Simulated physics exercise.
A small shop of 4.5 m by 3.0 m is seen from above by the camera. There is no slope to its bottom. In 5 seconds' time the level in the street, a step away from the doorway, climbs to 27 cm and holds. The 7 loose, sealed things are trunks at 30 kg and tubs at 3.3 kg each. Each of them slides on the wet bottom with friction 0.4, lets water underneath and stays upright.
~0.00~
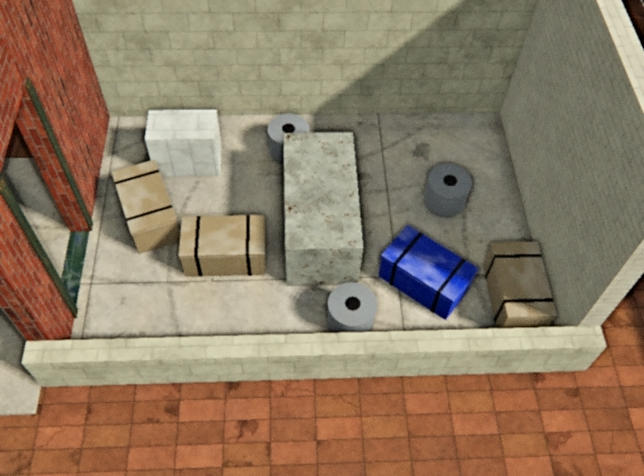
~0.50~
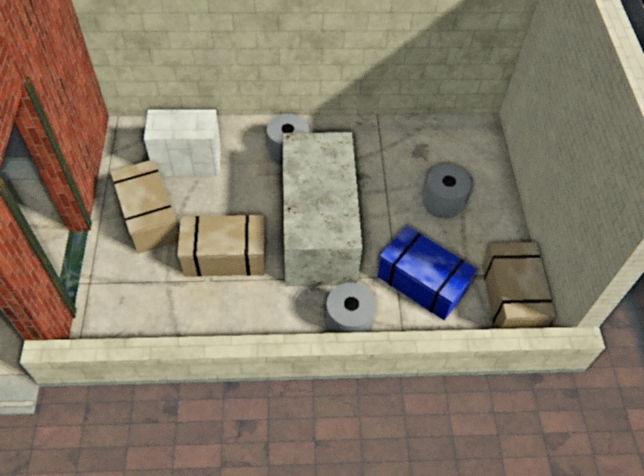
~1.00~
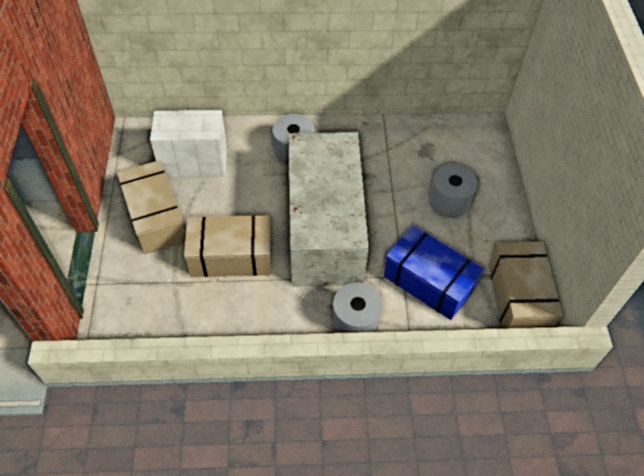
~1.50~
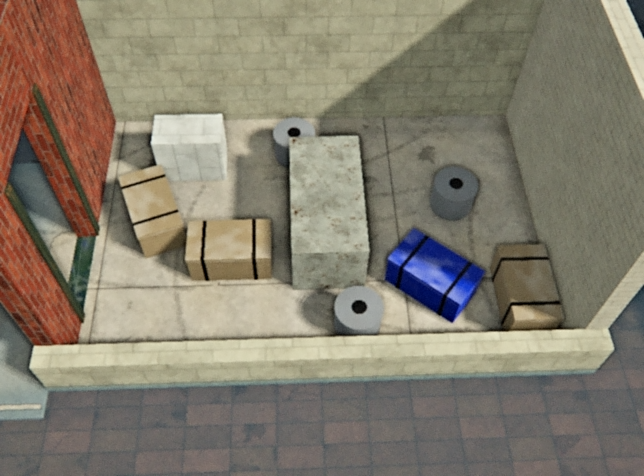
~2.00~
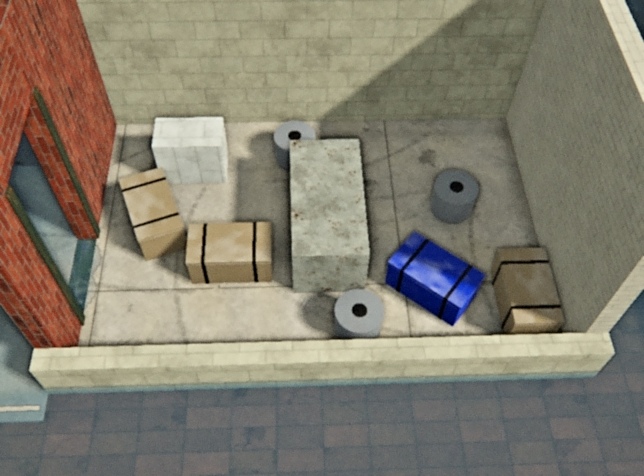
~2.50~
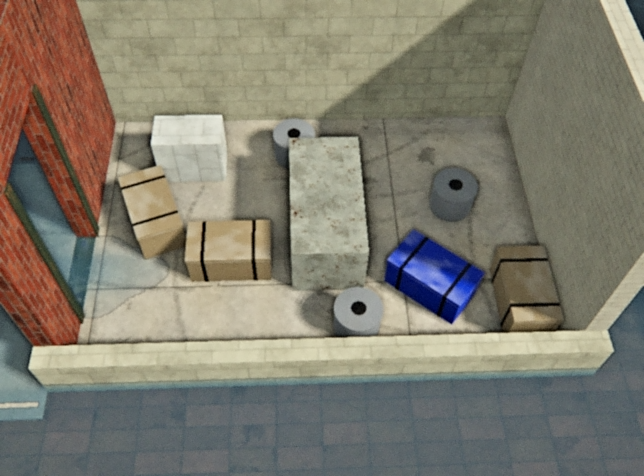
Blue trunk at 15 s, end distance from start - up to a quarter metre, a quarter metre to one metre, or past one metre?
By then it has been shoved a bit.
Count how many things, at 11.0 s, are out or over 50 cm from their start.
The count is 6.
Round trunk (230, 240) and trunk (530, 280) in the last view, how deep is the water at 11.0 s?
First about 14 cm, second about 14 cm.
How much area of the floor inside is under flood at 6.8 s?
Wet: Near 8.5 m2.
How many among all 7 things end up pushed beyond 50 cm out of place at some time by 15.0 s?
I make it 7.
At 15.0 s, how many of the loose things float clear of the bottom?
Tally: 7 of them.
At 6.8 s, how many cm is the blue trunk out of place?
About 20 cm by then.
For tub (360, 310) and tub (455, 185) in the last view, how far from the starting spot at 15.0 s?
First 150 cm, then 80 cm.
After 3.5 s the blue trunk is near (436, 266), 0.0 m from its start, aground; 0 afloat.
After 6.8 s the blue trunk is near (445, 250), 0.2 m from its start, aground; 1 afloat.
After 11.0 s the blue trunk is near (431, 193), 0.8 m from its start, afloat; 7 afloat.
After 15.0 s the blue trunk is near (515, 285), 0.7 m from its start, afloat; 7 afloat.
